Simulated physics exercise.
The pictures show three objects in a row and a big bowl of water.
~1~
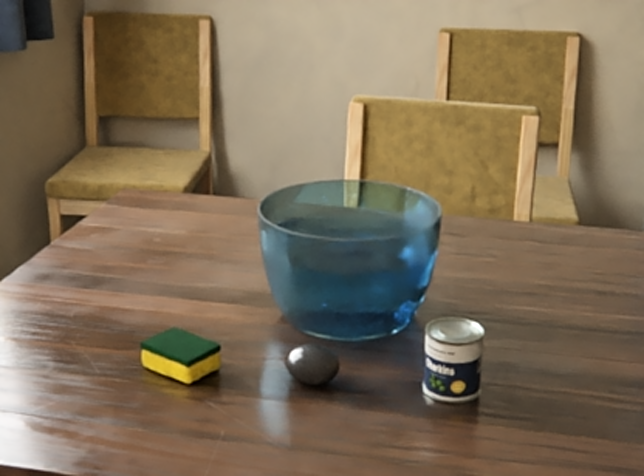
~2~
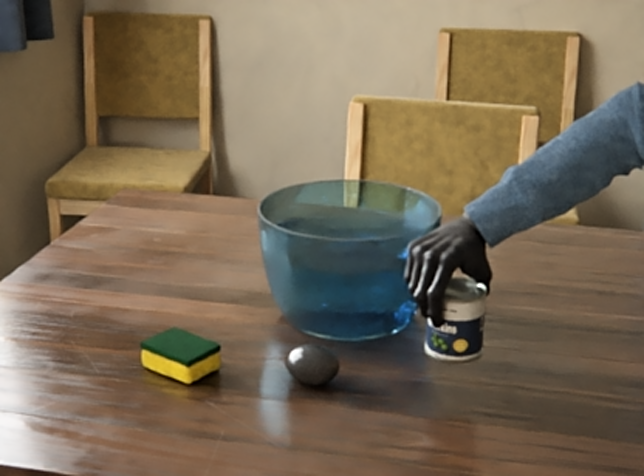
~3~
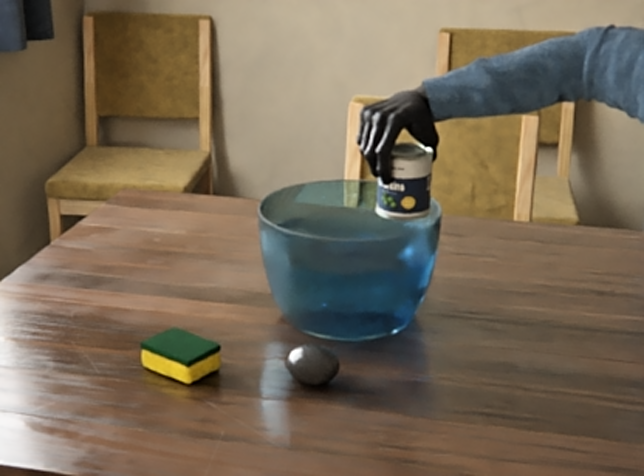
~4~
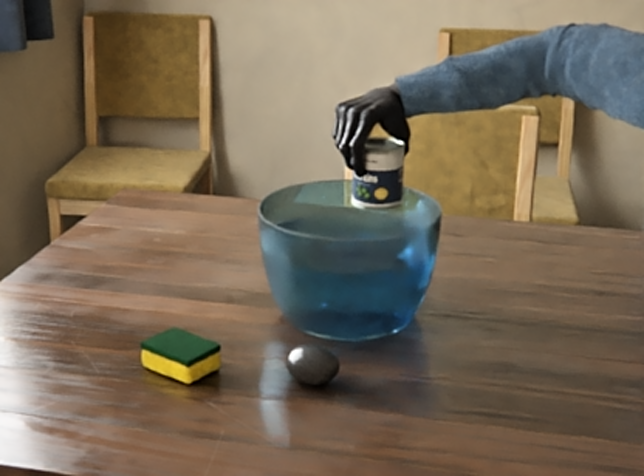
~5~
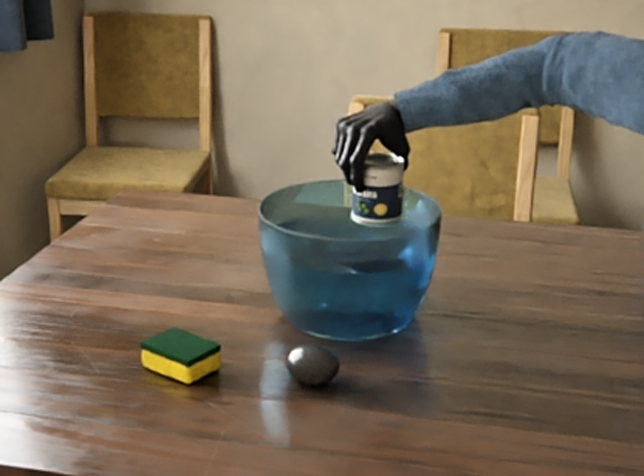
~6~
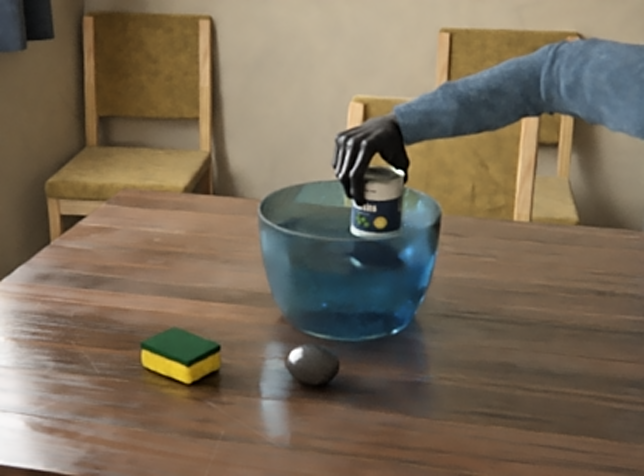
On a wooden table with chairs behind it, a sponge, a stone and a tin of food sit in a row before a big bowl of water. A hand reaches in from the right, lifts the tin and carries it left above the bowl, then lowers it to just over the water's surface.
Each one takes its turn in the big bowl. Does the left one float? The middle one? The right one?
So the left holds at the top, the middle falls to the base, and the right falls to the base.
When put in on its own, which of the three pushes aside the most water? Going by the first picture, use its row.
Result: The rightmost of the three.
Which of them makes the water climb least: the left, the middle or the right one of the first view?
I say the left thing.
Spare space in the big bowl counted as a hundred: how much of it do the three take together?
That comes out at around 20 percent.
A moment on, the tin of food drops to the bottom.
Further on, the stone drops to the bottom.
When it is over, the sponge stays afloat; afloat, sponge.
